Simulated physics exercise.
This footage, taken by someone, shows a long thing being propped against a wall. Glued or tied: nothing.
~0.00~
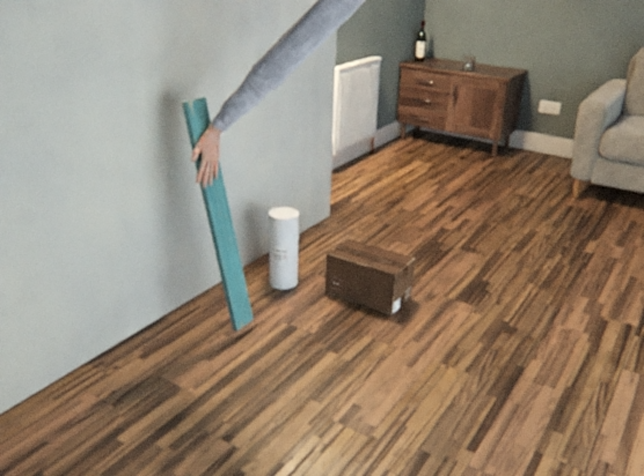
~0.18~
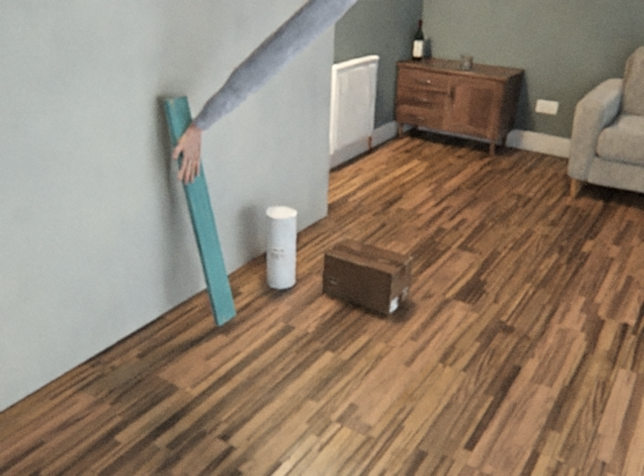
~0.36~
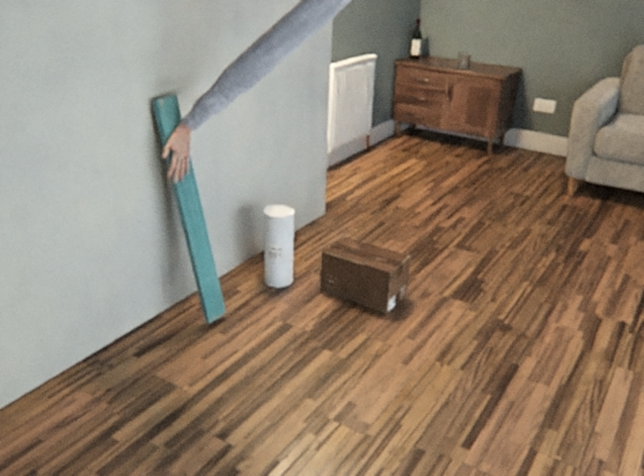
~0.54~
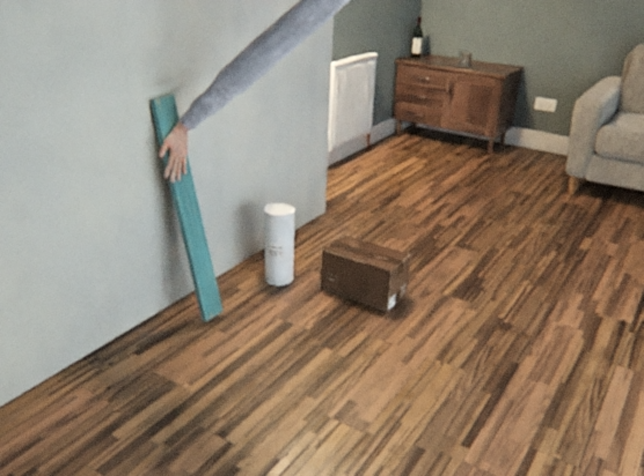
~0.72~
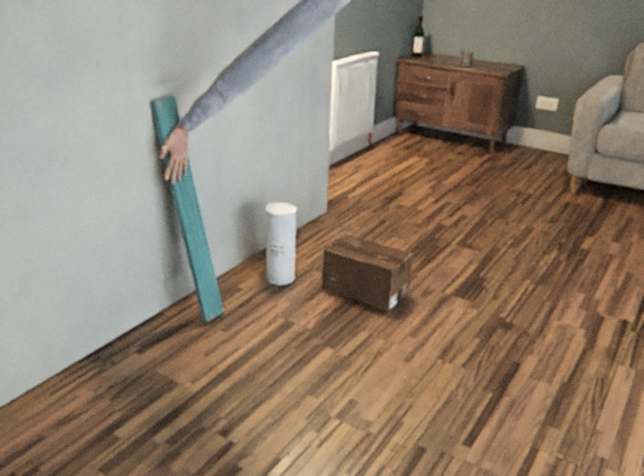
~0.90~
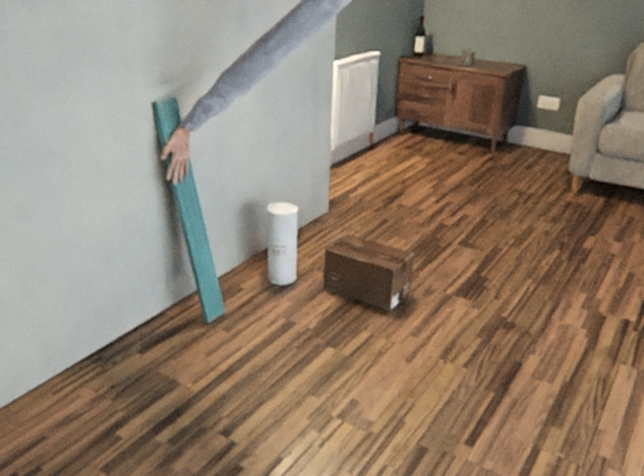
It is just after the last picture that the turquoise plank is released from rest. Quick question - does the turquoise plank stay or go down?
Keeps its lean.
Around 1.10 s, nothing moves.
Around 1.40 s, turquoise plank resting near (191, 215).
Finally (2.2 s), all 3 still in place. Final places as the last picture's camera would see them, turquoise plank near (191, 215). The plank holds.
